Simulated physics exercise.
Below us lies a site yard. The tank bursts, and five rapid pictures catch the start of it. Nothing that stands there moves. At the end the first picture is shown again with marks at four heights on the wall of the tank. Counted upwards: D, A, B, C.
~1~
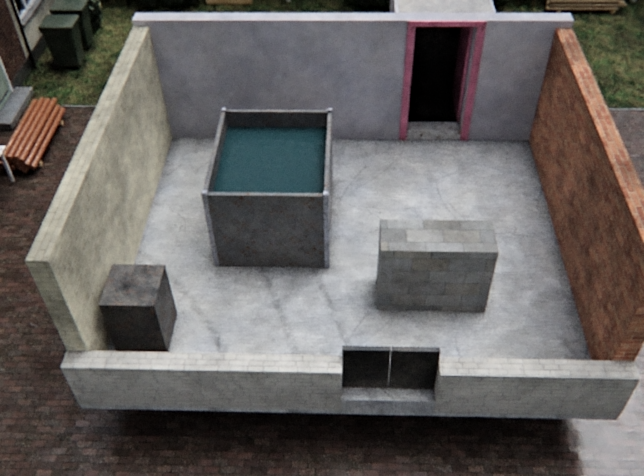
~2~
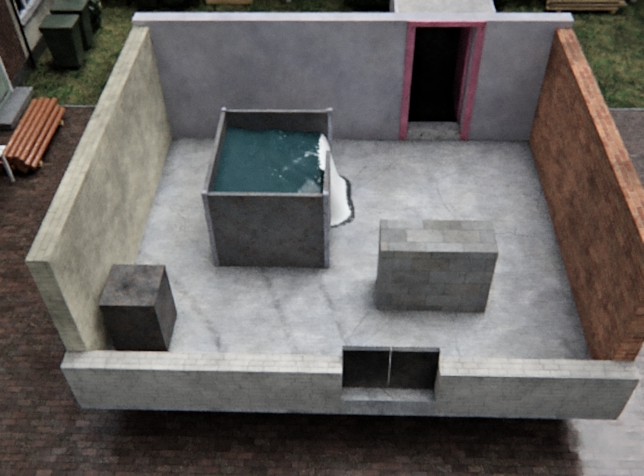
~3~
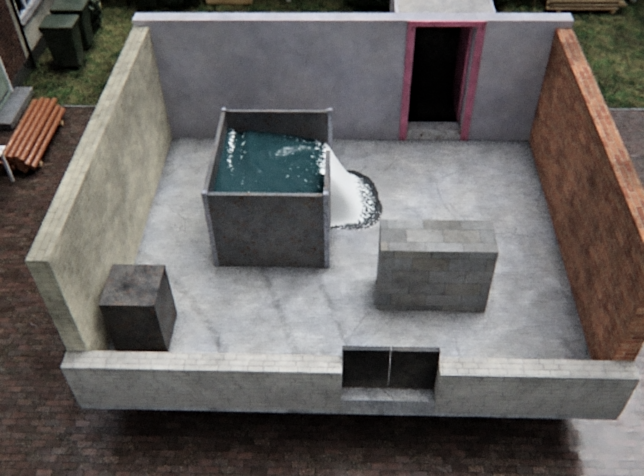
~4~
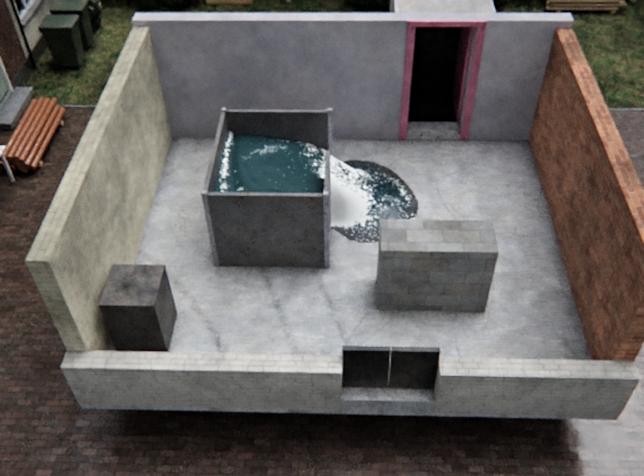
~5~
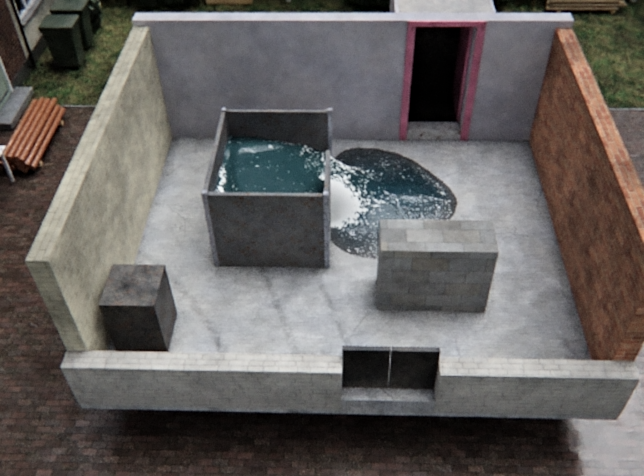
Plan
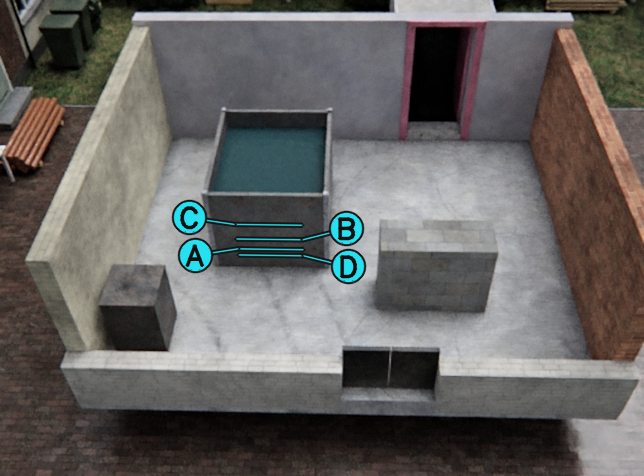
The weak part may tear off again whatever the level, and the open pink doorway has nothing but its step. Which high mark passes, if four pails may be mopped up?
It is C.
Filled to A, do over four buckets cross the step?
No, that is safe.
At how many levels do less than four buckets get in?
All four.
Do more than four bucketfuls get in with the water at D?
No, not at all.
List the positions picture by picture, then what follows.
Water in the tank at rest, its middle at (273, 165); foot of the pink doorway at (433, 139); shut gate at (390, 354), in the first picture.
In the second picture, 1 % of the ground under water, visible out to (341, 208).
In the third picture, 3 % of the ground under water, visible out to (353, 174).
In the fourth picture, 7 % of the ground under water, visible out to (387, 172).
In the fifth picture, 14 % of the ground under water, visible out to (434, 181).
In cyan, A at (270, 249); B at (269, 239); C at (268, 224); D at (271, 255); from the bottom up D, A, B, C.
With A, nothing gets over.
With B, nothing gets over.
With C, a bucket or two gets in.
With D, nothing gets over.
